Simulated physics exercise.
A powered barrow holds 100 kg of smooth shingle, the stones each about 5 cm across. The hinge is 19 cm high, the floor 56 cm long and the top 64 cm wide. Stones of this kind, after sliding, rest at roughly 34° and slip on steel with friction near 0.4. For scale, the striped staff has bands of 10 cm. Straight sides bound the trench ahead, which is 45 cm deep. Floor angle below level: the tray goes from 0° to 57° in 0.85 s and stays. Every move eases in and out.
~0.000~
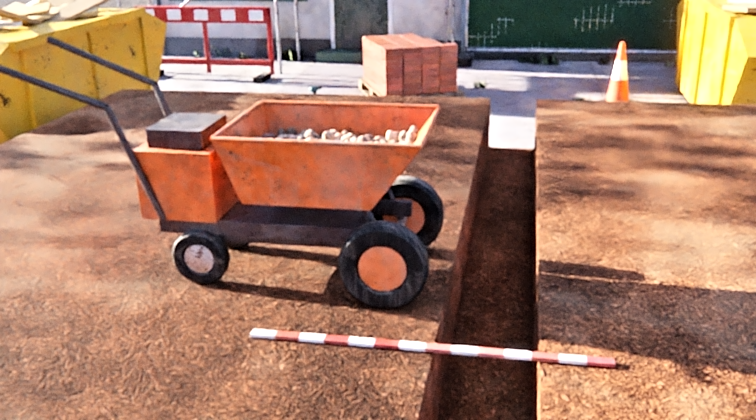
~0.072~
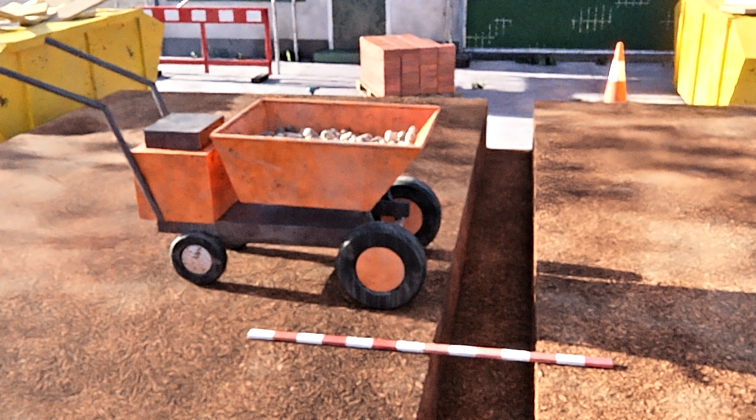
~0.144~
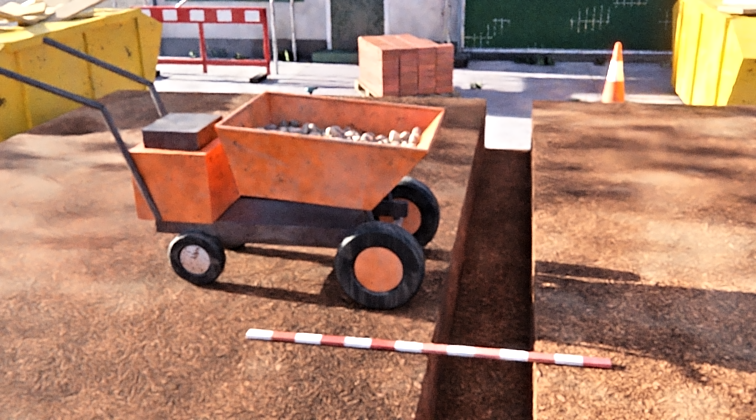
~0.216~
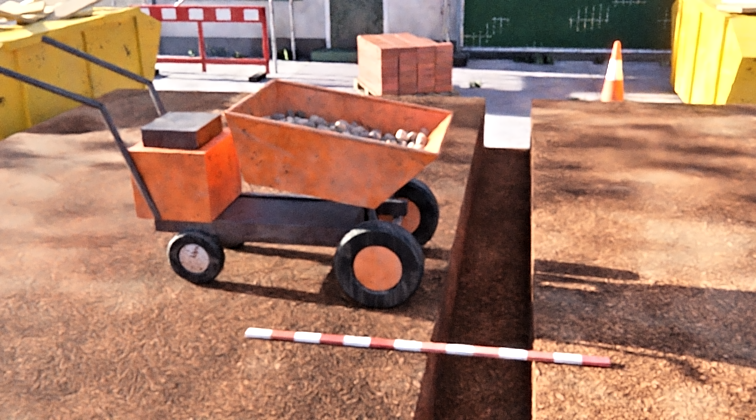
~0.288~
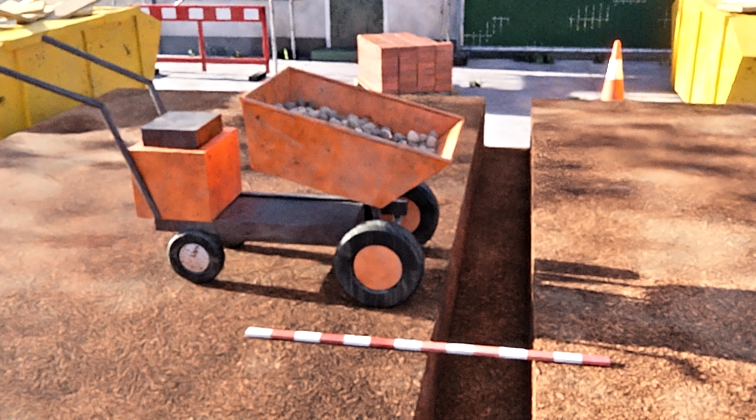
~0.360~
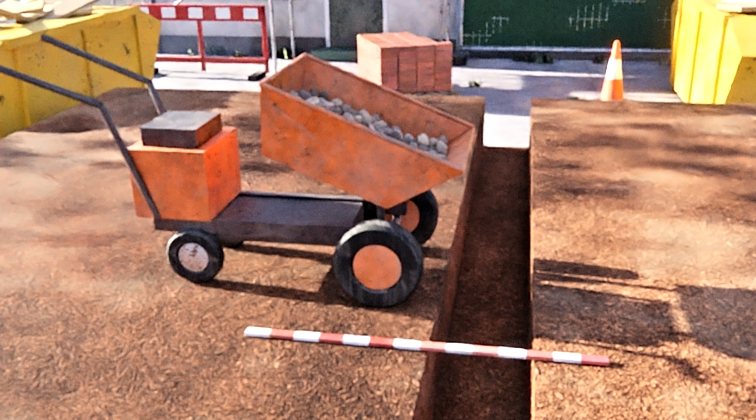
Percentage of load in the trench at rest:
23 %.
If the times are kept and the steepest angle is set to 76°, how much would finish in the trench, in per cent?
Roughly 20%.
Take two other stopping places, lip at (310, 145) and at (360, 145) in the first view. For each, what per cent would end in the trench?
Roughly 55 percent for the first, and 60 percent for the second.
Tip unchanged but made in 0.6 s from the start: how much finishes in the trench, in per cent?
Roughly 20 per cent.
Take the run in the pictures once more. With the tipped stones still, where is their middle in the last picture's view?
Their middle is at about (565, 283).
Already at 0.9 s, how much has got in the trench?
Something like 5 in a hundred.
After 0.6 s the floor is at 48°; 100 % in the tray; the foremost stones are at (478, 197).
After 0.9 s the floor is at 57°; 94 % in the tray, 4 % in the trench, 2 % past the trench; the foremost stones are at (545, 232).
After 1.3 s the floor is at 57°; 59 % in the tray, 5 % in the trench, 36 % past the trench; the foremost stones are at (648, 279).
After 3.2 s the floor is at 57°; 32 % in the tray, 23 % in the trench, 45 % past the trench; the foremost stones are past the picture's edge.
